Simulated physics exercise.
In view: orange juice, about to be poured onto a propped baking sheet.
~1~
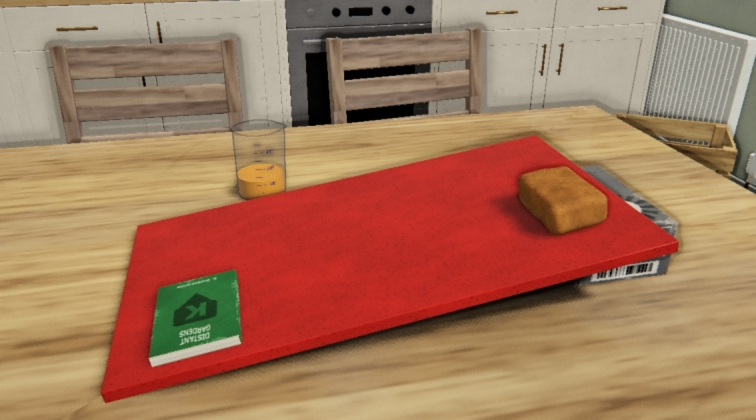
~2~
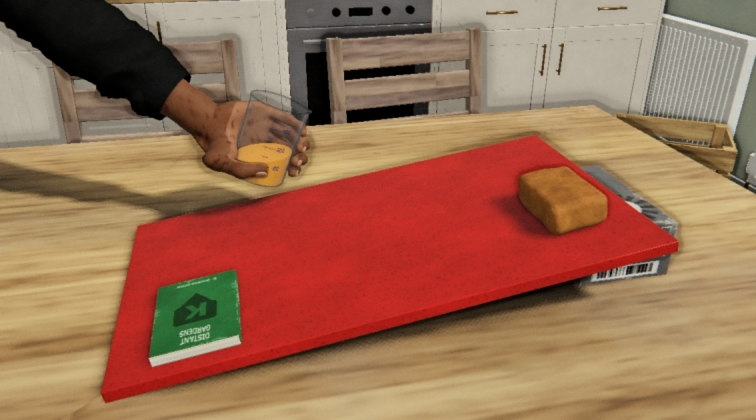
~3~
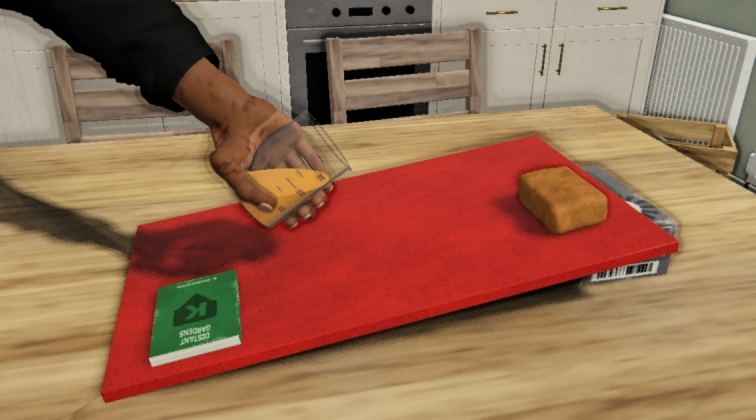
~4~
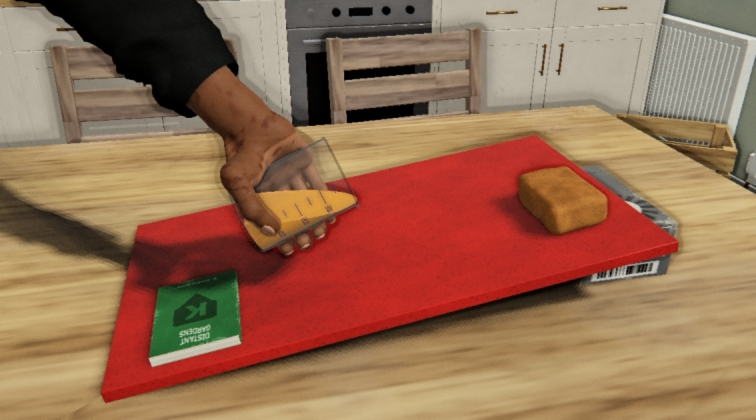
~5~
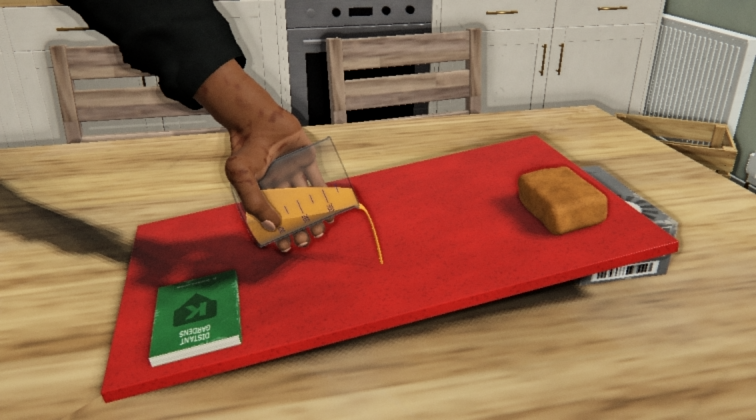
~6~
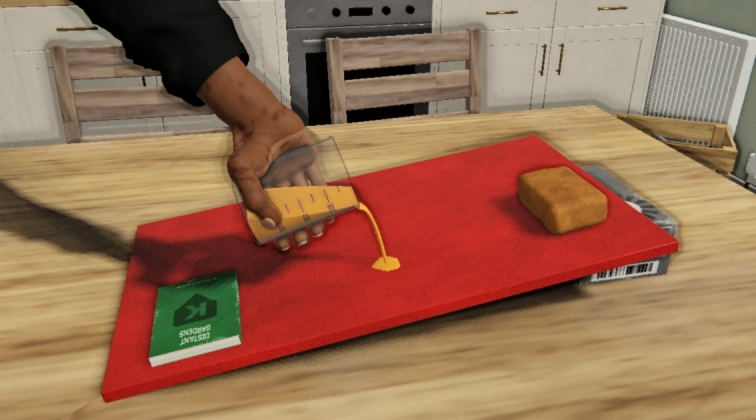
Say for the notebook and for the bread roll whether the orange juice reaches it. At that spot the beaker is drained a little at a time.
Reached or not: Notebook: Yes; bread roll: No.
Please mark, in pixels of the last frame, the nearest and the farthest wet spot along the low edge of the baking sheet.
From (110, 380) to (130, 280).
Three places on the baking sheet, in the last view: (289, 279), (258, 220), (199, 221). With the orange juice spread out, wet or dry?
The opening spot comes out in the spill, the second out of the spill, the closing one out of the spill.
Shortly, it runs down to the left; the notebook is still dry; the bread roll is still dry.
Then, it runs down to the left and off the end; the notebook is wet along its edge; the bread roll is still dry.
At the finish, it runs down to the left and off the end; the notebook is wet along its edge; the bread roll is still dry.
